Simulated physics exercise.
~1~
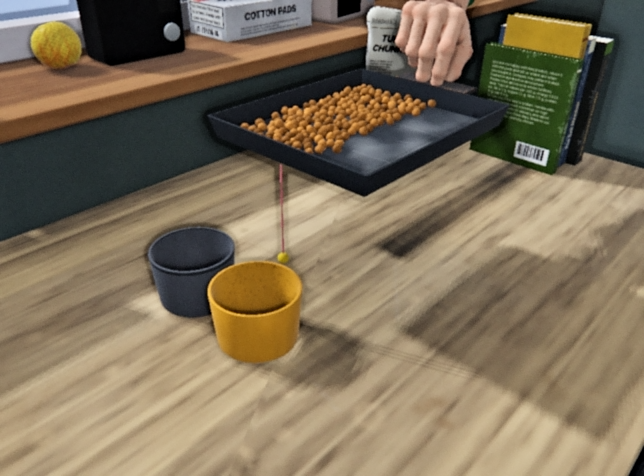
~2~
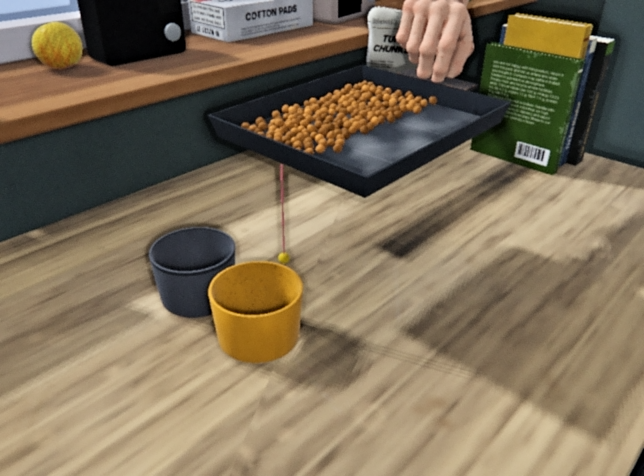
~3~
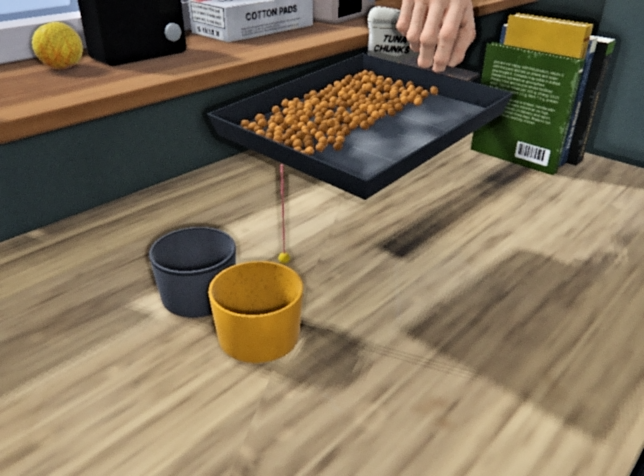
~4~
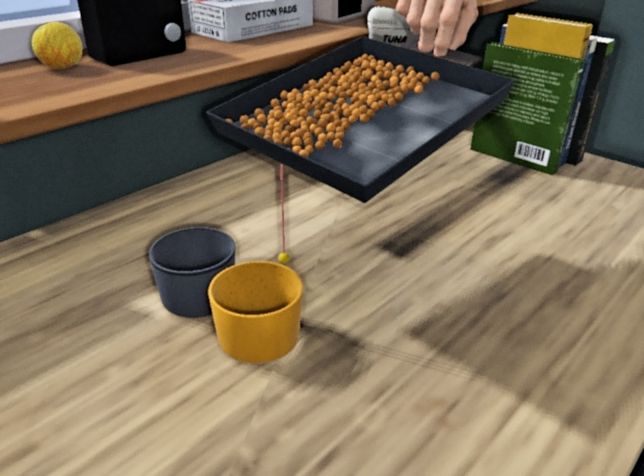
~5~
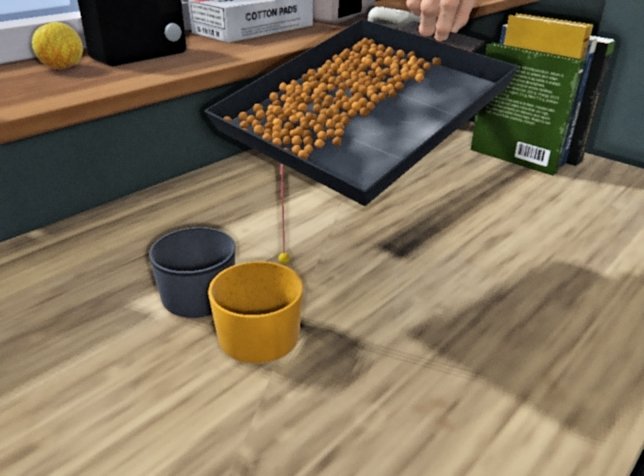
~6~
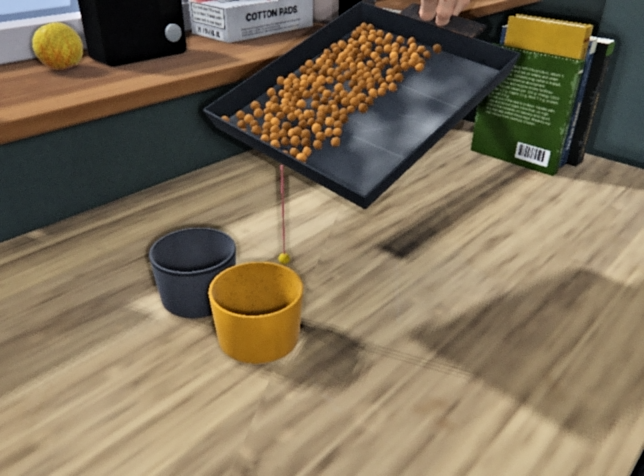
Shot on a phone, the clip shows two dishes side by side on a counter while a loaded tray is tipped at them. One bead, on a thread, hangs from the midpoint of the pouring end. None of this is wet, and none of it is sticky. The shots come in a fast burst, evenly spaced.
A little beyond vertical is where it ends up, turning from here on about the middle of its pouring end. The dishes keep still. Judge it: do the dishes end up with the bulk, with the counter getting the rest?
No, the bulk goes on the counter.
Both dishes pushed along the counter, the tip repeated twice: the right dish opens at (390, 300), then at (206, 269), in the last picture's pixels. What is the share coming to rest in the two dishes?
About 10 per cent first, then about 0 per cent.
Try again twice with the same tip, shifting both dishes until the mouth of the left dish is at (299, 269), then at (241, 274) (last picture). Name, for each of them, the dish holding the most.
For the first placement, the right-side one; for the second placement, the right-side one.
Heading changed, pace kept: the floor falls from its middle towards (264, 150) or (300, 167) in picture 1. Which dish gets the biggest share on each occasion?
It would be the left-side one to begin with, and after that the right-side one.
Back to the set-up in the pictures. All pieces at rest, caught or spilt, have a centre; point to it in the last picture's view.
Centre at rest, last view: Approx. (325, 386).
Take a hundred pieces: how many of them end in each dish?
Roughly 0 in a hundred for the left dish, roughly 10 in a hundred for the right dish.
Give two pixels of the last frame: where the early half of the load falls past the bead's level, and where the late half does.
First around (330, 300), afterwards around (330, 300).
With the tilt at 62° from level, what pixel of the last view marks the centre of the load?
At about (323, 160).
Shortly afterwards, tray tipped steeply; all but a few on the tray; a little in the air.
Next, tray tipped right over; near a third on the tray; a little in the right dish; near a third outside both; near a quarter in the air.
Some moments later, tray tipped past a quarter turn; a little in the right dish; the bulk outside both.
In the end, tray tipped past a quarter turn; a little in the right dish; none at all in the left dish; the bulk outside both.
